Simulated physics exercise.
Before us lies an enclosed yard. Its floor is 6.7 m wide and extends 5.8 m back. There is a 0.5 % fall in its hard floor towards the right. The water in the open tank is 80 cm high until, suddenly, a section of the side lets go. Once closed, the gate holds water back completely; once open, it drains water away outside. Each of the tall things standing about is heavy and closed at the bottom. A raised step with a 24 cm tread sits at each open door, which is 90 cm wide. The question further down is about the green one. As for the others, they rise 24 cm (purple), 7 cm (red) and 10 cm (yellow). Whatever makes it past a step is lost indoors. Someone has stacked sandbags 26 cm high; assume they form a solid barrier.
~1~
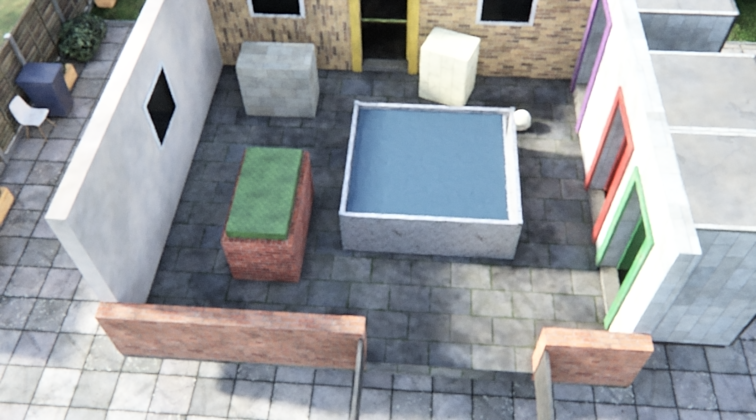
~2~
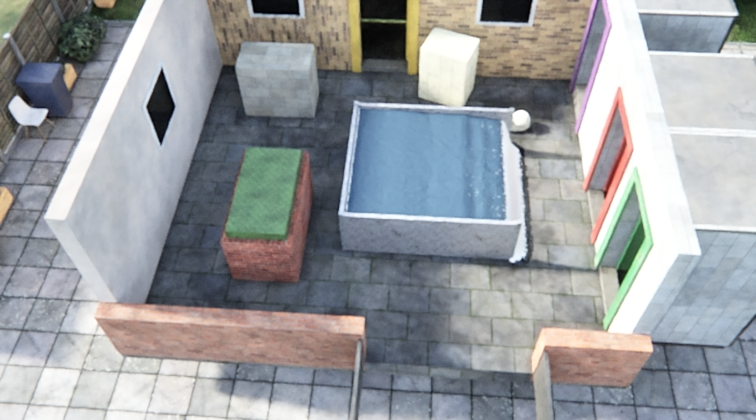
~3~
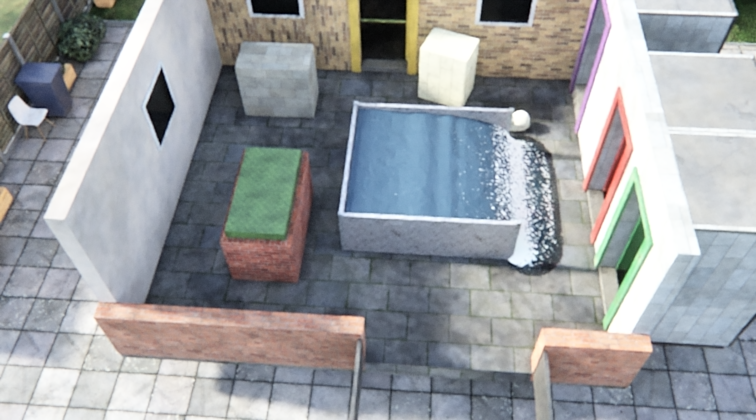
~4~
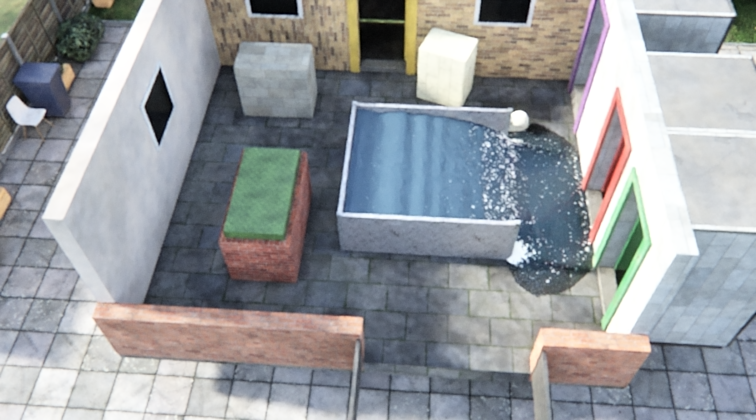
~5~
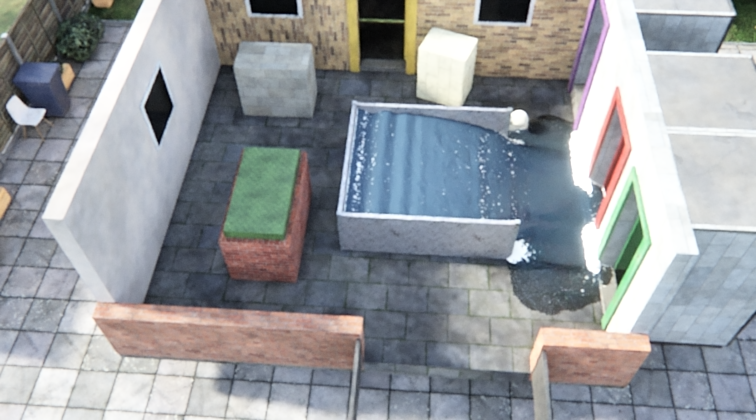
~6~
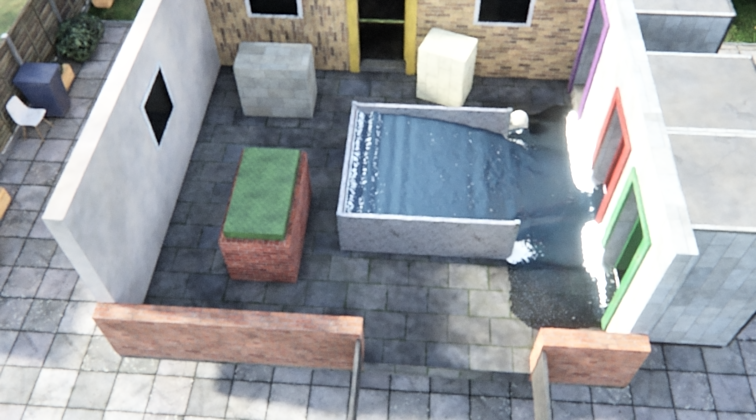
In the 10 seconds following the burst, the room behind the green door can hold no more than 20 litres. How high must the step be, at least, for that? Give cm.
About 27 cm.
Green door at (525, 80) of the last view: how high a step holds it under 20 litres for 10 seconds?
About 33 cm.
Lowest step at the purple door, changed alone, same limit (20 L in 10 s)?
Roughly 27 cm at the purple door.
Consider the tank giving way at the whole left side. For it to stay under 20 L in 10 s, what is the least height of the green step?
A minimum of about 17 cm.
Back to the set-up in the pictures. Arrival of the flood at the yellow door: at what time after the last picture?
Yellow 1.6 s.
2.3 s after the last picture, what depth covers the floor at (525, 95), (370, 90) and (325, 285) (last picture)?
First spot about 28 cm, second about 2 cm, third about 0 cm.
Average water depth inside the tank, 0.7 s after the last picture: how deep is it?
43 cm, roughly.
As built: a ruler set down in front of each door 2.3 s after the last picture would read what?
Depth (cm): Purple 25 / red 31 / yellow 5 / green 17.
Then, 0.7 s after the last picture water covers 20 % of the floor, deepest (56 cm) near (587, 216); 24 cm at the green door, 52 litres in over its 6 cm step.
Then, 2.3 s after the last picture water covers 50 % of the floor, deepest (57 cm) near (444, 75); 17 cm at the green door, 198 litres in over its 6 cm step.
Then, 9.3 s after the last picture water covers 95 % of the floor, deepest (12 cm) near (607, 350); 11 cm at the green door, 380 litres in over its 6 cm step.
At the green door as built, the water peaked near 24 cm, 0.9 s after the last picture.
Run again over the same 10 s with other heights there, 42 litres in over 23 cm, 8 litres over 31 cm. The limit of 20 litres is kept from about 27 cm up.
